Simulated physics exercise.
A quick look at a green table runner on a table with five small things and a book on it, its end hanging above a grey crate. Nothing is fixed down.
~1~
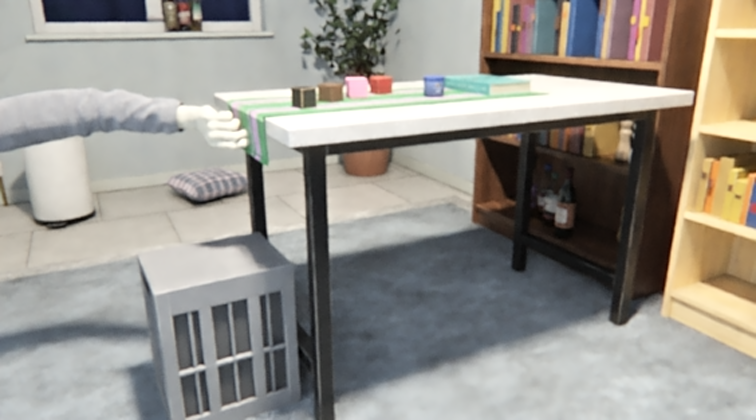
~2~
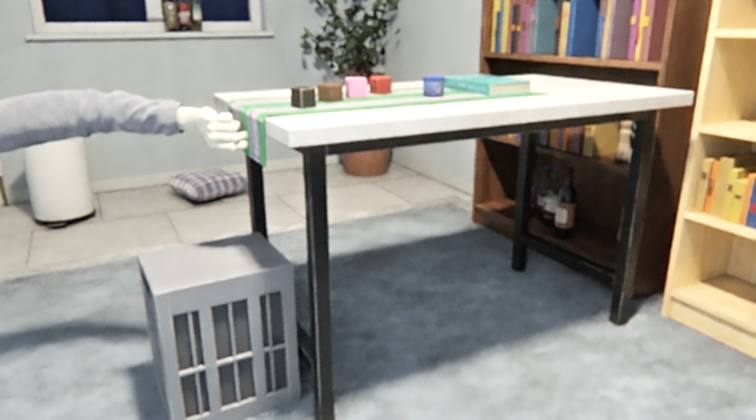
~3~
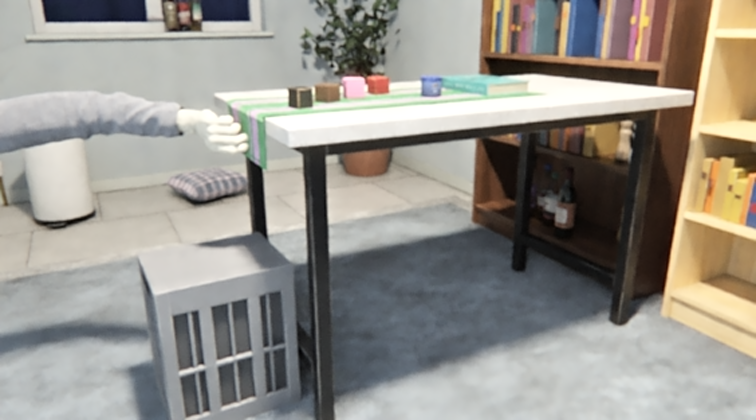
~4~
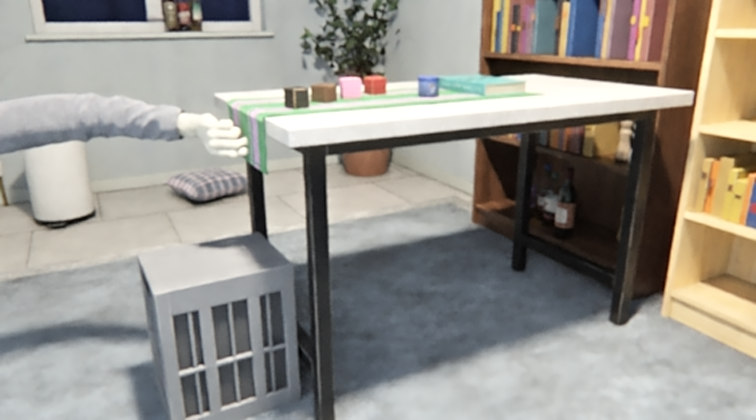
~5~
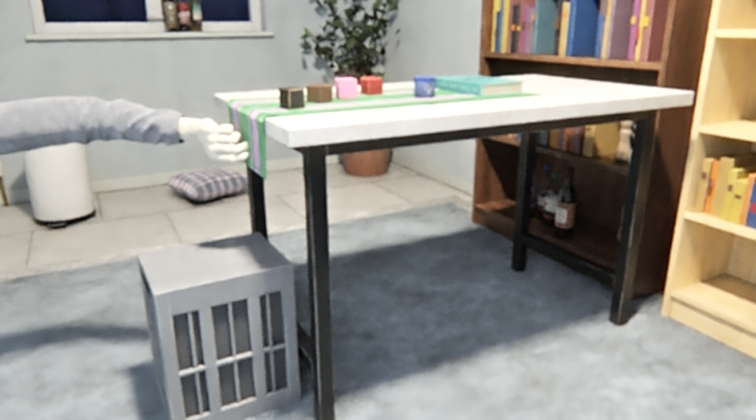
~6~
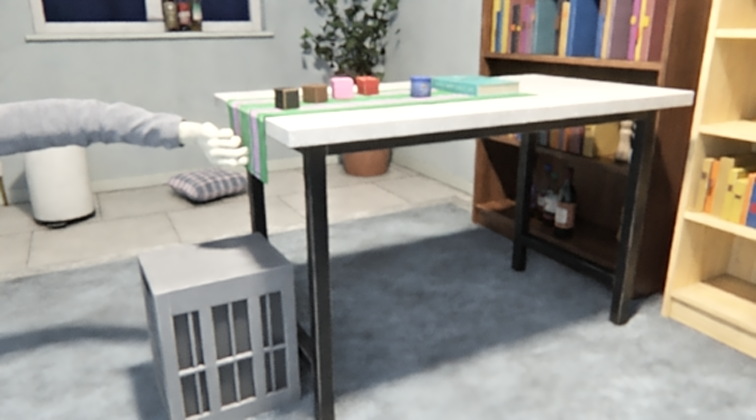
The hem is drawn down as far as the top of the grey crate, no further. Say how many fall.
The table loses two.
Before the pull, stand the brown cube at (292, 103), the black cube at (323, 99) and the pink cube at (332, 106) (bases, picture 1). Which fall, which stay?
The brown cube comes down; the black cube tumbles off; the pink cube drops off.
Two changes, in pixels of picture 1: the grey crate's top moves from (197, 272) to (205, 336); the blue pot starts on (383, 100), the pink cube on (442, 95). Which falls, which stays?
The blue pot comes down; the pink cube remains up.
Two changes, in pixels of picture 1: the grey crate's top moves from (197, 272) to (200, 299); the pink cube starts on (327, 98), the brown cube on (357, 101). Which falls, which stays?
The pink cube goes over; the brown cube is carried off.
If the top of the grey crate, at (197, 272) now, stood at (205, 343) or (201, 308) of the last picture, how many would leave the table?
Then 4 and 3.
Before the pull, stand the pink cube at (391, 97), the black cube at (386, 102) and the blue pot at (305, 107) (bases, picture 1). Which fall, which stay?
The pink cube survives, the black cube remains up, the blue pot tumbles off.
Soon after, hem near (249, 200); all still up.
Then, hem near (251, 235); black cube gone.
At rest, hem on the crate; black cube and brown cube gone. The count of fallen things is two.
